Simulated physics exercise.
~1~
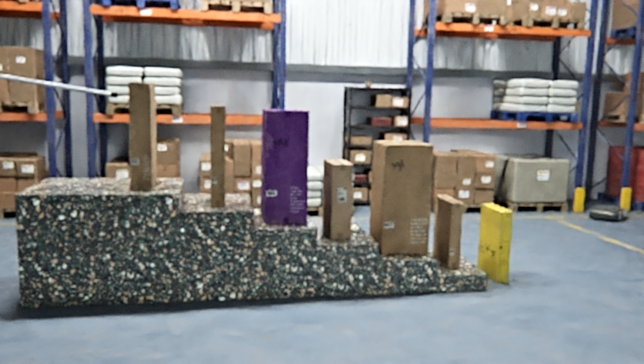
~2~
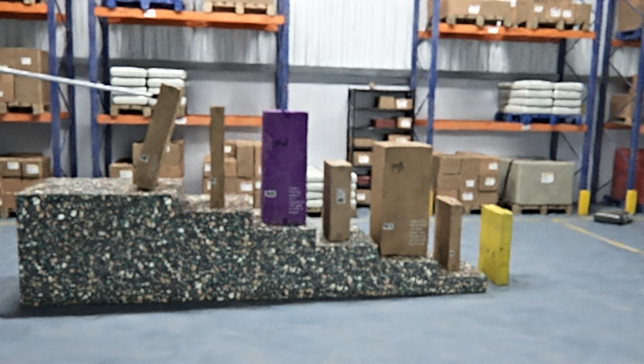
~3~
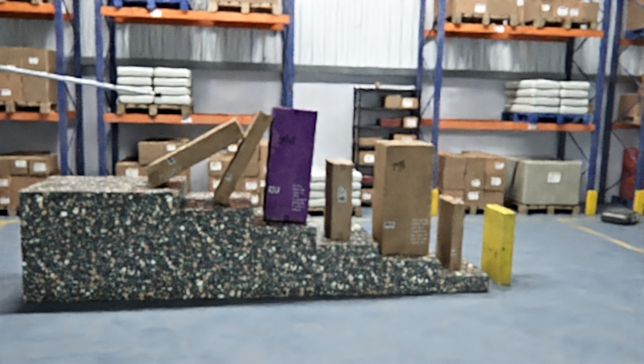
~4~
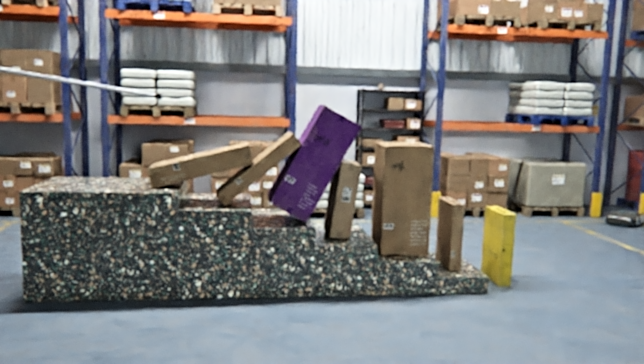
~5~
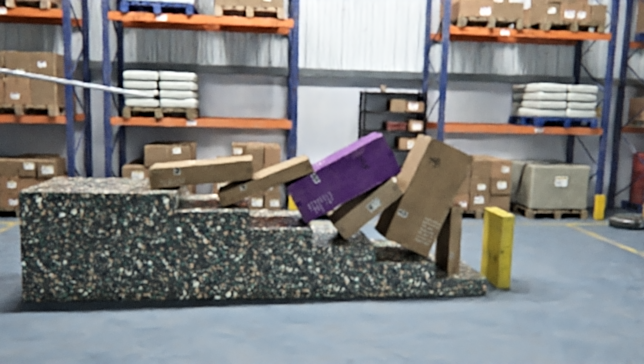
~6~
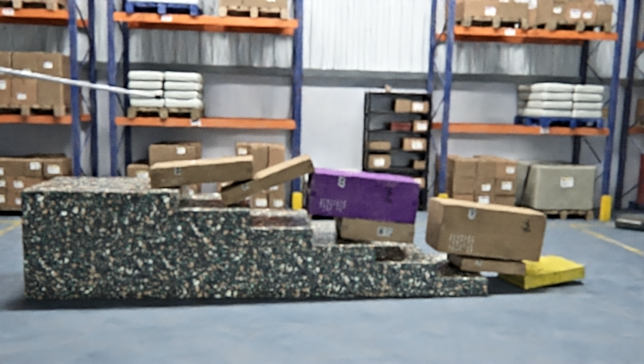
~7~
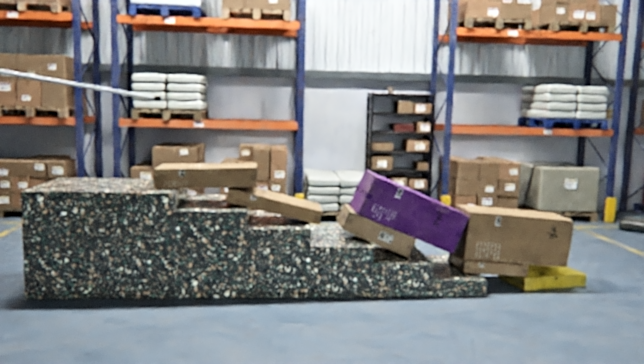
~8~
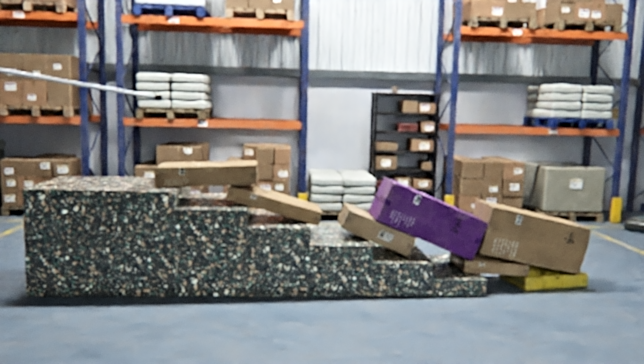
A pole reaching in from the left tips the first of seven tall cartons standing on edge down a flight of low, speckled steps in a warehouse, seen side-on with racks of boxes behind. The cartons are brown except for a purple one third in line and a yellow one on the floor at the right end. The first falls right onto the second, which leans into the purple carton. The purple one topples against the next, and the remaining brown cartons and the yellow one go down in turn. The purple carton slides farther down to the right, and all seven end up toppled, several propped on one another.
